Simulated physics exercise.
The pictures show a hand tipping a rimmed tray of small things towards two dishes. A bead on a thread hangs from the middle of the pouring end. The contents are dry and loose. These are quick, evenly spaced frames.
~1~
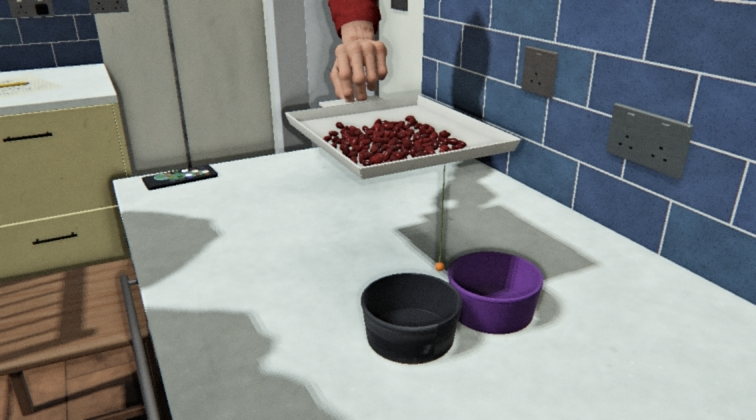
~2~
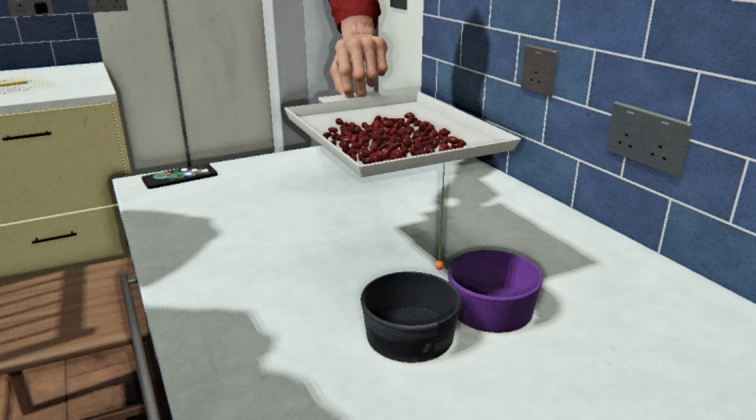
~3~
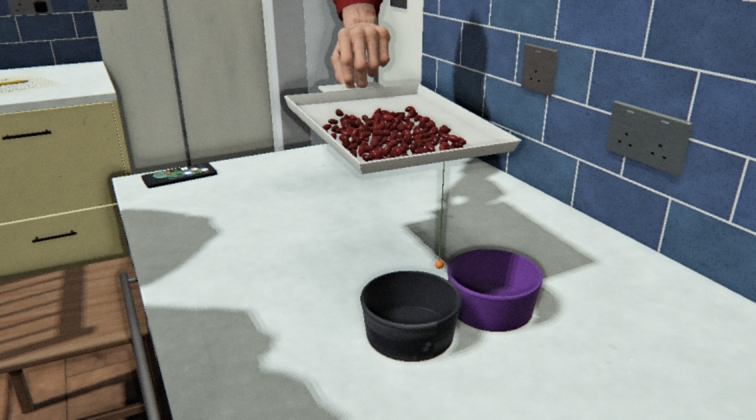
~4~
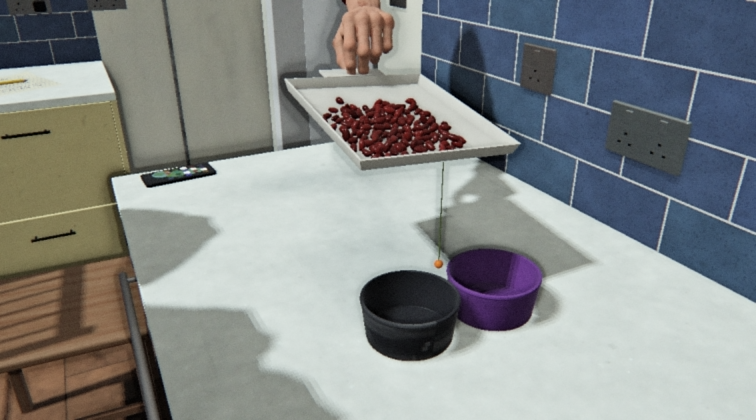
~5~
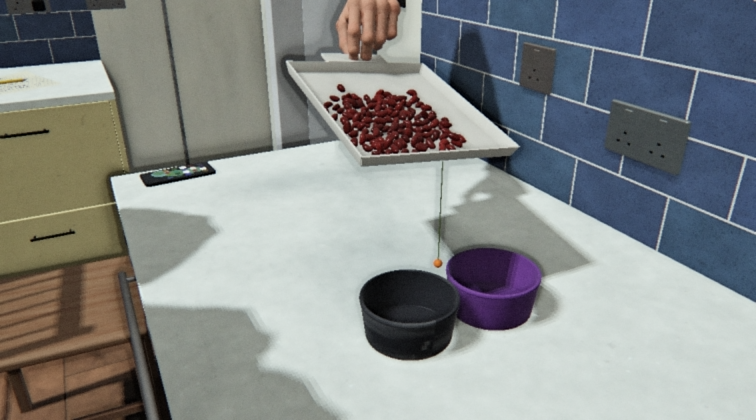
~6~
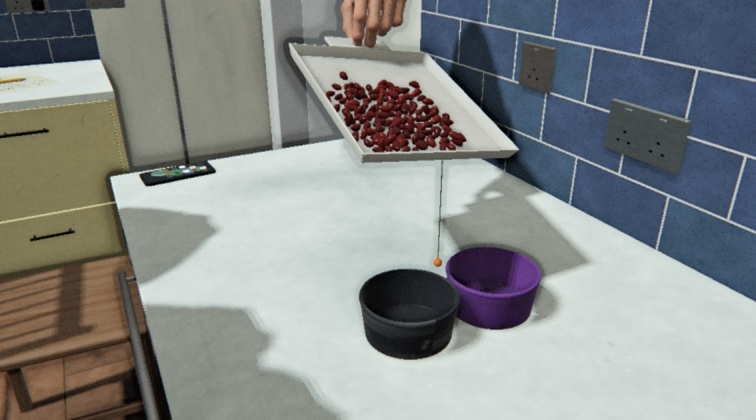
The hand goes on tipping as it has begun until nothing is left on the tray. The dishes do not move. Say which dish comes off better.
The right-hand one ends fuller.
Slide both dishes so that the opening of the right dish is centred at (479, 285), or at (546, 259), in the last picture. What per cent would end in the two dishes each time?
Roughly 60 per cent, and 80 per cent.
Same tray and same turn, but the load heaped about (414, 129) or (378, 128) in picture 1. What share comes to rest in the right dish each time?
First some 70, then 70 per cent.
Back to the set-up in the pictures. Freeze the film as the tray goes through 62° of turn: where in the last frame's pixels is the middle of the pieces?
Around (445, 123).
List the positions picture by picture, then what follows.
Corners of the pouring end (362, 166) and (515, 138), level; middle of the load (394, 145), kidney beans; left dish (436, 341); right dish (523, 312); bead on its thread (440, 267), in the first picture.
Corners of the pouring end (362, 164) and (515, 138), level; middle of the load (393, 143), in the second picture.
Corners of the pouring end (362, 161) and (515, 139), tipped barely, lowest at the right corner; middle of the load (394, 139), in the third picture.
Corners of the pouring end (363, 158) and (515, 142), tipped a little, lowest at the right corner; middle of the load (394, 133), in the fourth picture.
Corners of the pouring end (364, 154) and (514, 145), tipped clearly, lowest at the right corner; middle of the load (395, 127), in the fifth picture.
Corners of the pouring end (365, 151) and (514, 147), tipped clearly, lowest at the right corner; middle of the load (396, 122); left dish (434, 336); right dish (520, 307), in the sixth picture.
Just after the last frame, tray tipped steeply; almost all on the tray; just a few in the air.
A moment on, tray tipped right over; almost all on the tray; just a few in the left dish; about a tenth in the right dish; just a few outside both; just a few in the air.
Further on, tray tipped past a quarter turn; about a tenth in the left dish; roughly two thirds in the right dish; roughly a quarter outside both.
When it is over, tray tipped past a quarter turn; about a tenth in the left dish; roughly two thirds in the right dish; roughly a quarter outside both.
